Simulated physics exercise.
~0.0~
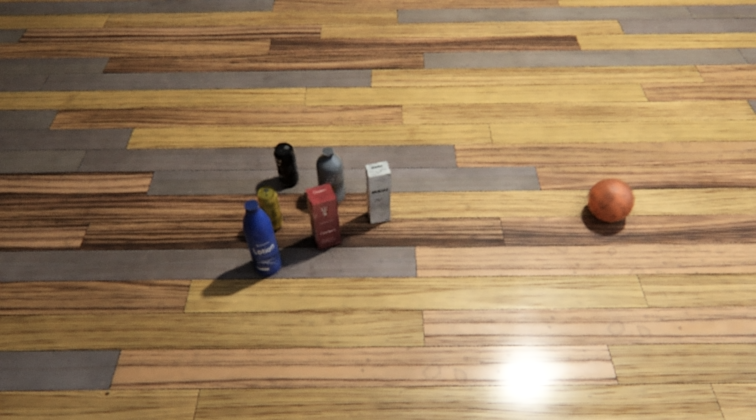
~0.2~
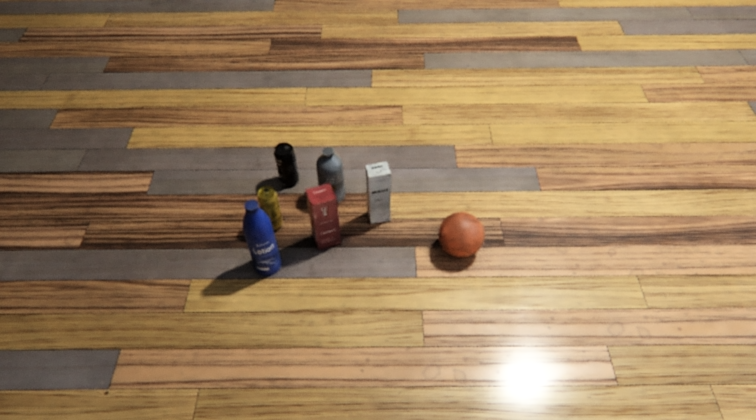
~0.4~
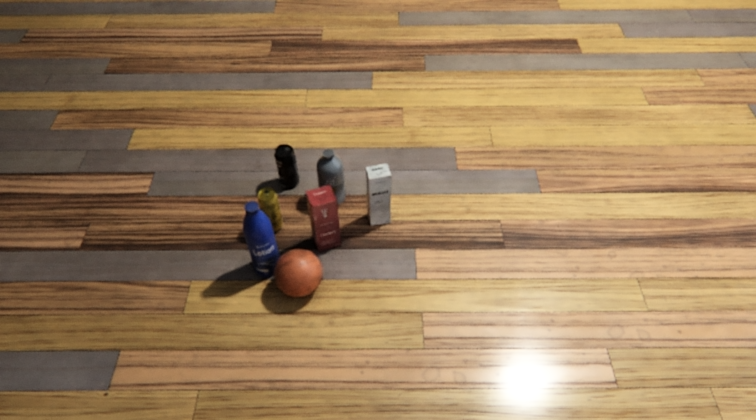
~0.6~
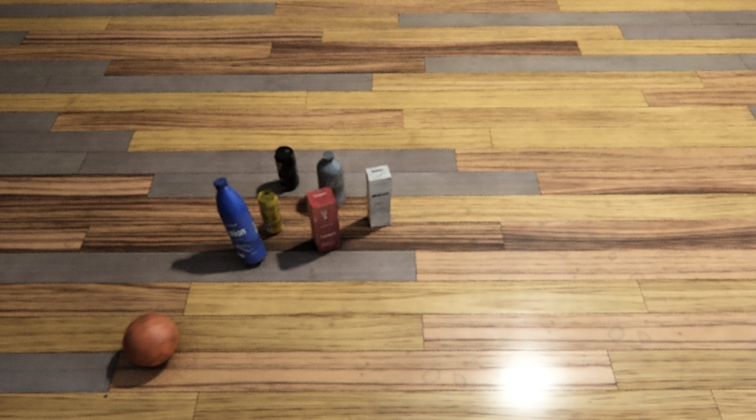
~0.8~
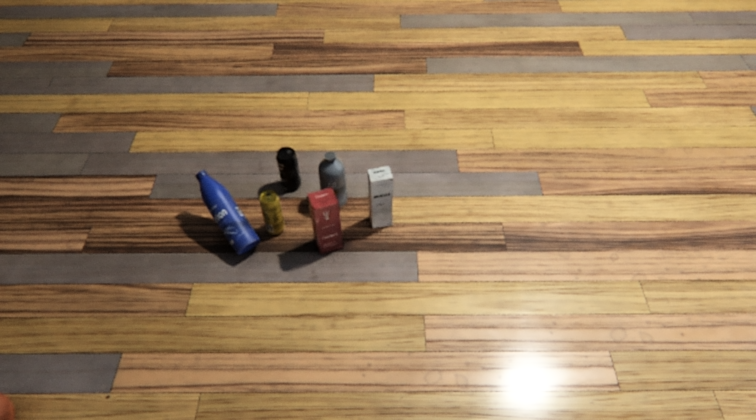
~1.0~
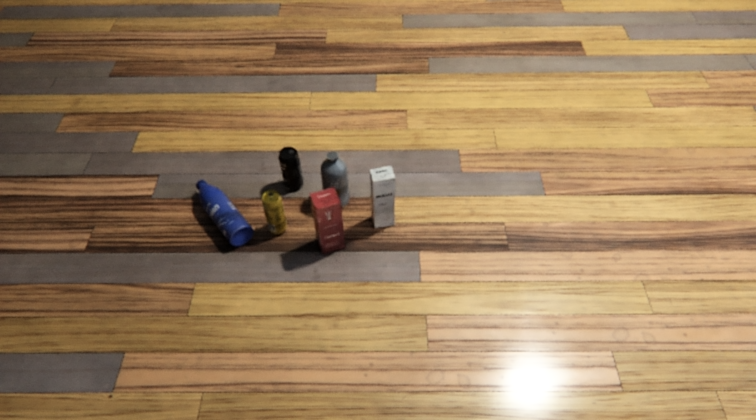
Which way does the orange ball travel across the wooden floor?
The orange ball rolls to the left, drifting toward the viewer as it goes.
A blue bottle among other containers is hit by a rolling orange ball and topples over.
